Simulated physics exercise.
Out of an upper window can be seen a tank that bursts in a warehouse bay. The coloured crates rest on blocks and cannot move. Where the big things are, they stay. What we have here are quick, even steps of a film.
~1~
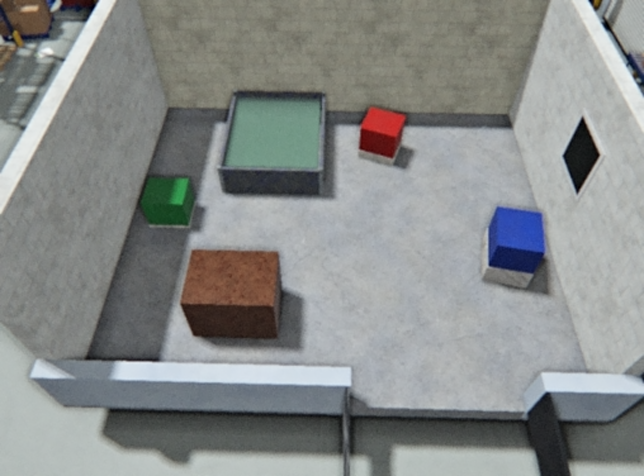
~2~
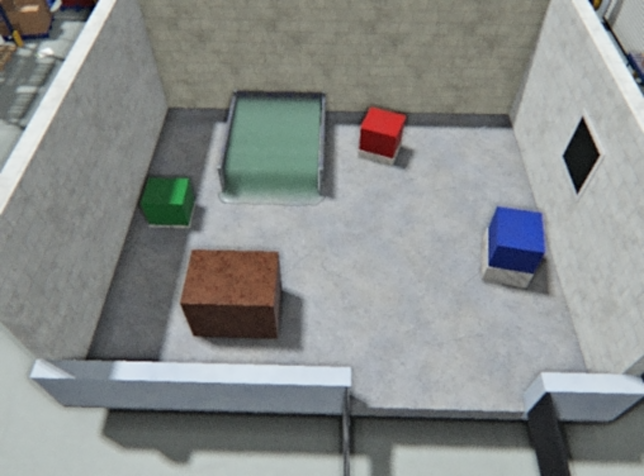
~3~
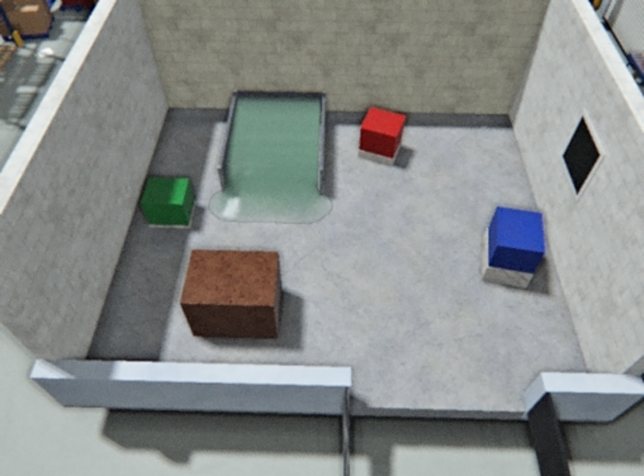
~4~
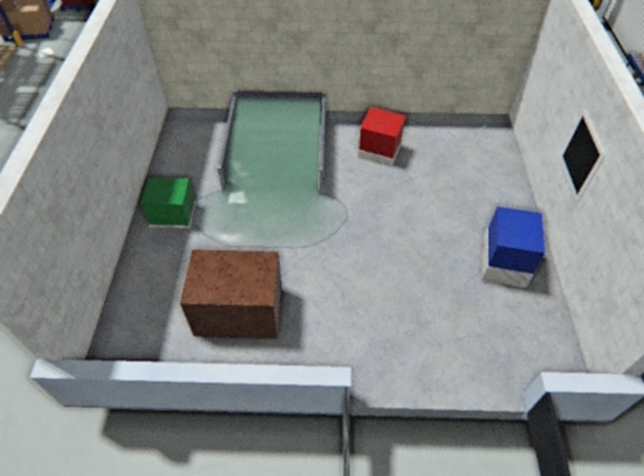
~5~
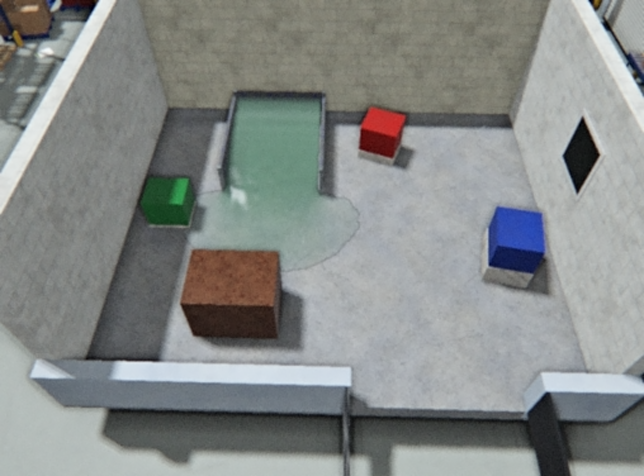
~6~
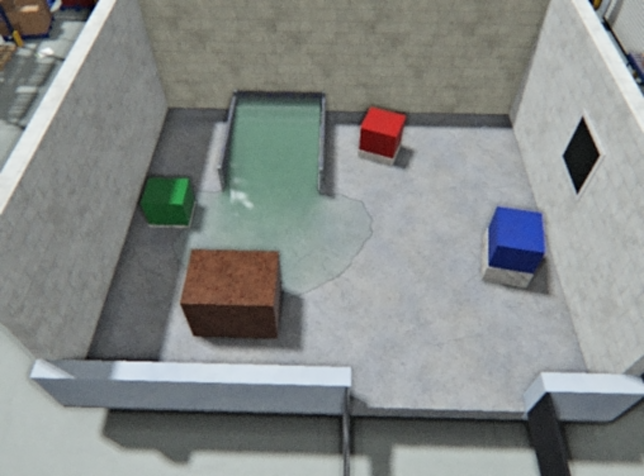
Water sits still in an open tank by the back wall of a walled bay, among green, red, blue and brown blocks. It then pours out of the tank's near side and fans across the grey floor, spreading toward the green block and around the brown block while the blocks stay put.
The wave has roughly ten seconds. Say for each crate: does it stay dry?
Blue crate: Yes, it stays dry; green crate: No, it gets wet; red crate: Yes, it stays dry.
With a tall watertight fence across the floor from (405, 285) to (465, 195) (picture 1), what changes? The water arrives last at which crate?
Last comes the crate marked red.
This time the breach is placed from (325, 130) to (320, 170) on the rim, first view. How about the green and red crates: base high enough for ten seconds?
Green crate is not reached; red crate is reached.
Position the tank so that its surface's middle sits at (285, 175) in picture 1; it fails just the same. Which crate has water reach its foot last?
Last: The red one.
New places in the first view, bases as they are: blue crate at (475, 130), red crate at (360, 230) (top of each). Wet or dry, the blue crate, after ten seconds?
As for the blue crate, it keeps clear.
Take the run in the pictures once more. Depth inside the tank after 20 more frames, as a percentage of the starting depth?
I'd put it close to 22 percent.
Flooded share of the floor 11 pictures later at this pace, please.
My guess is around 35 in a hundred.
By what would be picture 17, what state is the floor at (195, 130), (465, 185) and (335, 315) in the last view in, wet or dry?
Status per point, in sequence: Unwetted, then unwetted, then waterlogged.
A moment on, water covers 25 % of the floor; the blue crate not reached, the green crate water round its plinth, the red crate not reached.
Next, water covers 35 % of the floor; the blue crate not reached, the green crate water round its plinth, the red crate not reached.
Then, water covers 50 % of the floor; the blue crate water round its plinth, the green crate water round its plinth, the red crate not reached.
Later, water covers 70 % of the floor; the blue crate water round its plinth, the green crate water round its plinth, the red crate not reached.
In the end, water covers 90 % of the floor; the blue crate stayed above the water, the green crate was topped, the red crate stayed above the water.
